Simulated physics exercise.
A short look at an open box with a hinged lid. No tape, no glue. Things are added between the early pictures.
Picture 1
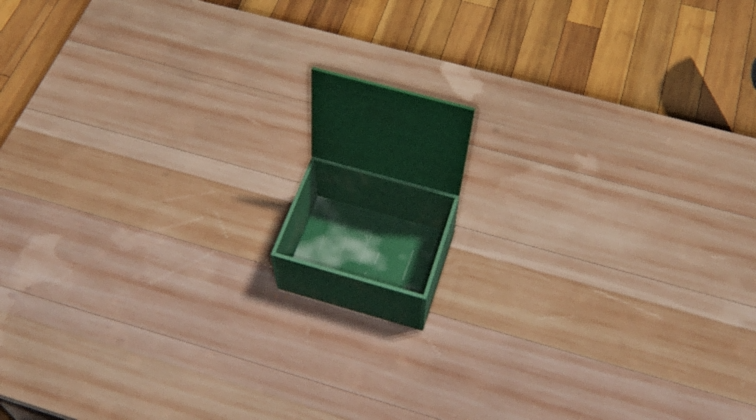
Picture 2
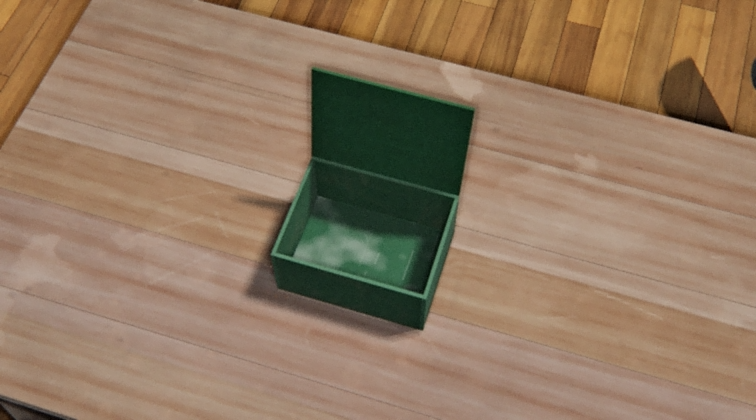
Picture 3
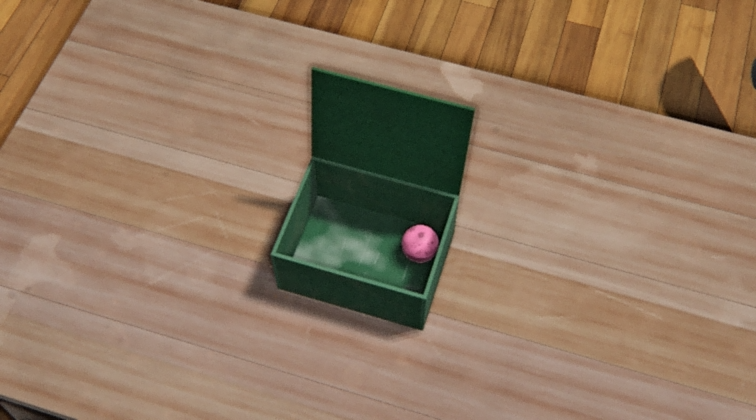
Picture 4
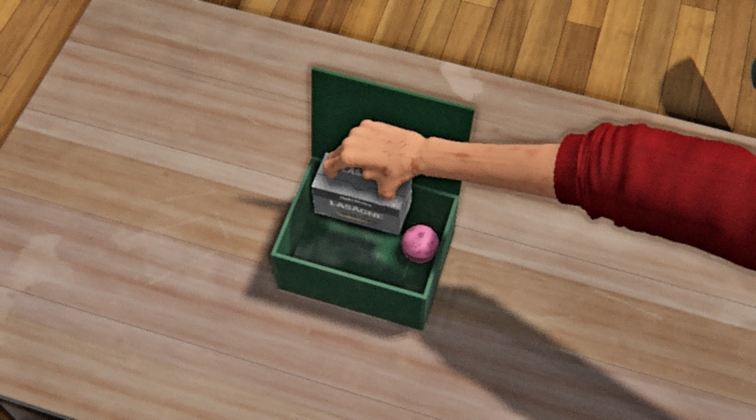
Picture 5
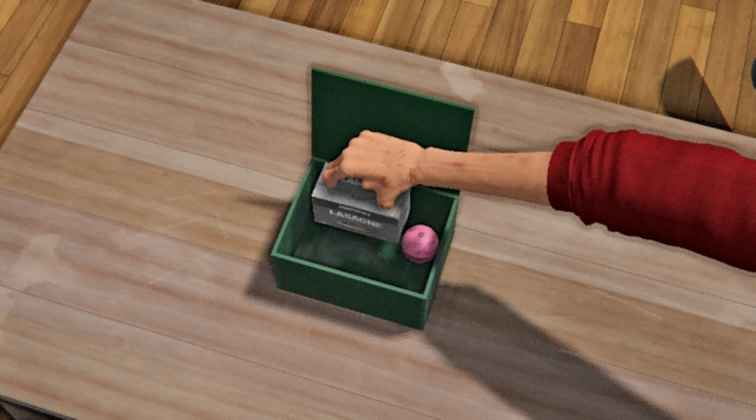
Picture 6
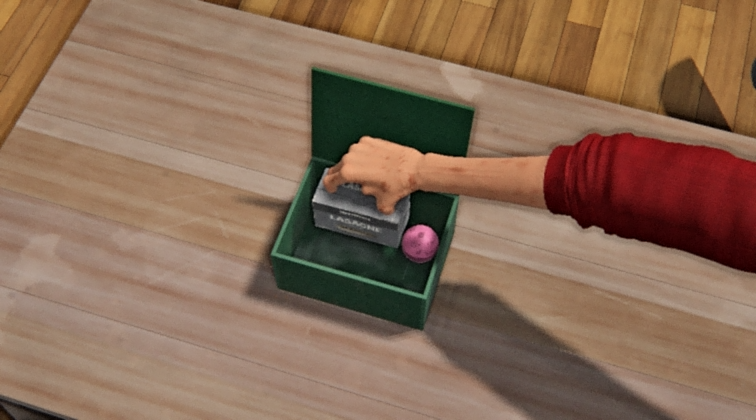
To begin with, an open green box with a raised lid sits empty on a wooden table, and then a pink ball appears inside at the right. Next, a red-sleeved arm reaches in from the right, its hand holding a grey carton at the back left of the box and lowering it slightly beside the ball.
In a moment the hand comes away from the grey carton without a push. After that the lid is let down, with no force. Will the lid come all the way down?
Here the lid shuts flat.
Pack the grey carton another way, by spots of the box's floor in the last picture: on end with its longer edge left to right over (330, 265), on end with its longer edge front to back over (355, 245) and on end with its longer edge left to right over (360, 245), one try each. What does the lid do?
First try: It stays ajar; second try: It stays ajar; third try: It will not close.
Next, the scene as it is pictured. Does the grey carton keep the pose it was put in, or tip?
The grey carton stays as placed.
Then, 1.00 s after the last picture, lid starting down; grey carton slid a little near (358, 227).
Then, 1.60 s after the last picture, lid 58° above the rim; grey carton slid a little near (358, 227).
Then, 2.00 s after the last picture, lid 20° above the rim; grey carton slid a little near (358, 227).
At rest, lid shut; moved from the start, grey carton; pink ball in place. Seen from the same camera at the end, grey carton near (358, 227).
